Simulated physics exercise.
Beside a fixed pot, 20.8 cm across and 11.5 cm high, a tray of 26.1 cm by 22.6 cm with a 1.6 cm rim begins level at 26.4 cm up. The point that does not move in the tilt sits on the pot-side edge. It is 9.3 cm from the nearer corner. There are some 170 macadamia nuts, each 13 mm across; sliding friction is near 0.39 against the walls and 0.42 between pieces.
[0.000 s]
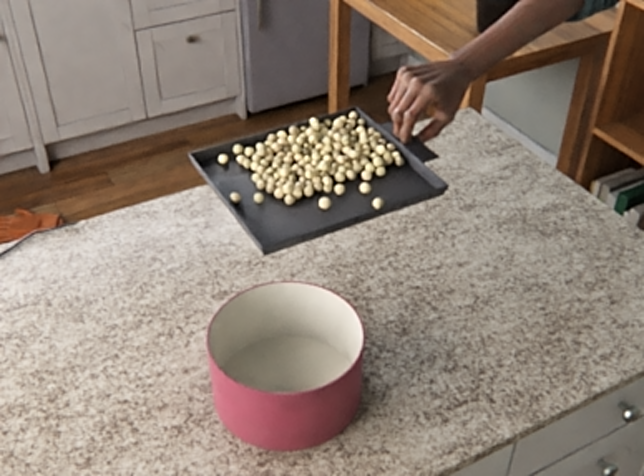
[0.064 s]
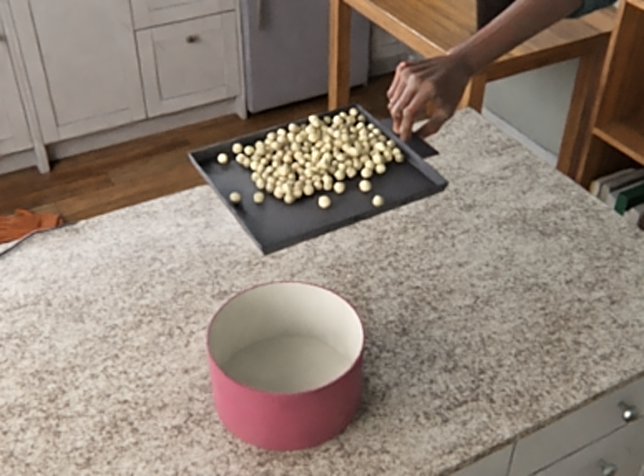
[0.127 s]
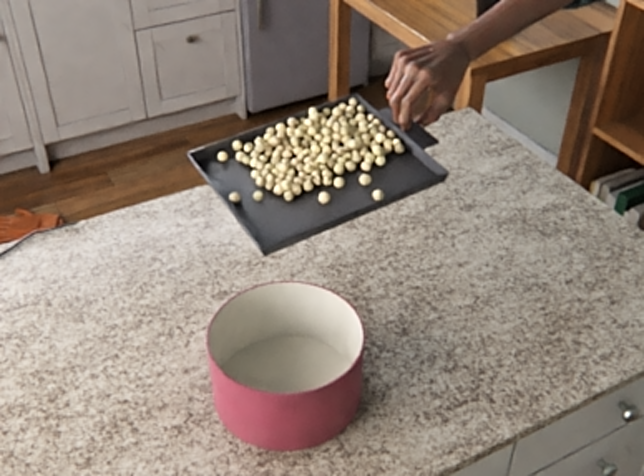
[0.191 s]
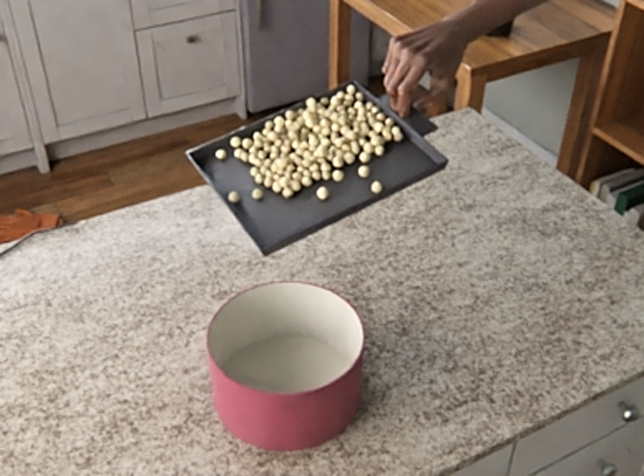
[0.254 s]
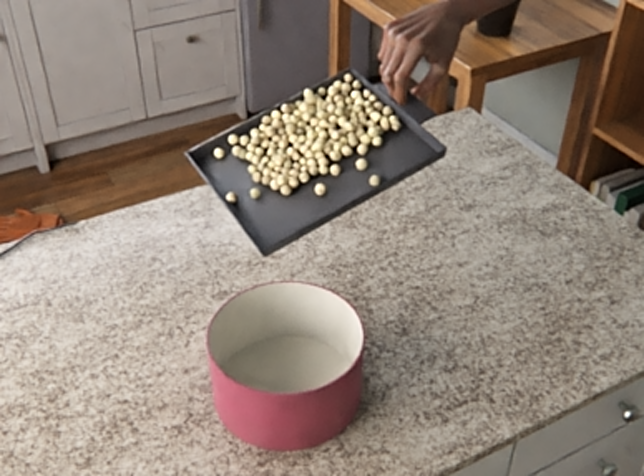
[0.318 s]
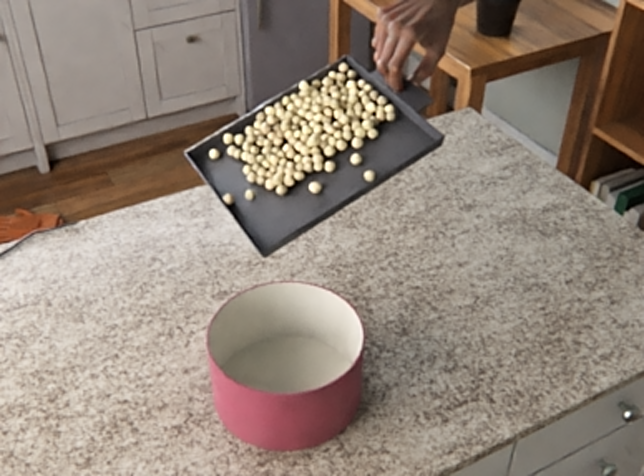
The footage shows a hand holding a dark, rimmed tray of pale, round nuts above a pink pot on a speckled countertop, then raising the tray's far side so that it slants increasingly down toward the front left.
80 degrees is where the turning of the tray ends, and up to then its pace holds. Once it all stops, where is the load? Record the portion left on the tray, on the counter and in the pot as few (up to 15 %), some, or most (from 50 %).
Result. Tray: Few; counter: Most; pot: Some.
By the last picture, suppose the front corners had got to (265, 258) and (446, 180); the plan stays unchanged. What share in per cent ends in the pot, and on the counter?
Per cent by place - pot 90, counter 5.
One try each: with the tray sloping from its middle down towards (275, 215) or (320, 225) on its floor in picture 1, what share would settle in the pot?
First try: About 85 percent; second try: About 95 percent.
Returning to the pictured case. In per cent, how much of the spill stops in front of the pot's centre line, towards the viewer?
Some 20 per cent.
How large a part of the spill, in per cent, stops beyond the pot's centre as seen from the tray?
That comes to roughly 90 percent.
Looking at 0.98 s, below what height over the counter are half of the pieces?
About 30 centimetres.
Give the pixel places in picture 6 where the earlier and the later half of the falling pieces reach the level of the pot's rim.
Early half: About (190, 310); late half: (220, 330).
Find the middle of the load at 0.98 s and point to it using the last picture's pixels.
Roughly (226, 185).
After 0.72 s, tilt 49 degrees; the tray holds 95 %, the pot 0 %.
After 0.98 s, tilt 68 degrees; the tray holds 80 %, the pot 0 %.
After 1.35 s, tilt 80 degrees; the tray holds 25 %, the pot 10 %.
By 2.9 s all is still; tray 0 %, counter 65 %, pot 35 %.
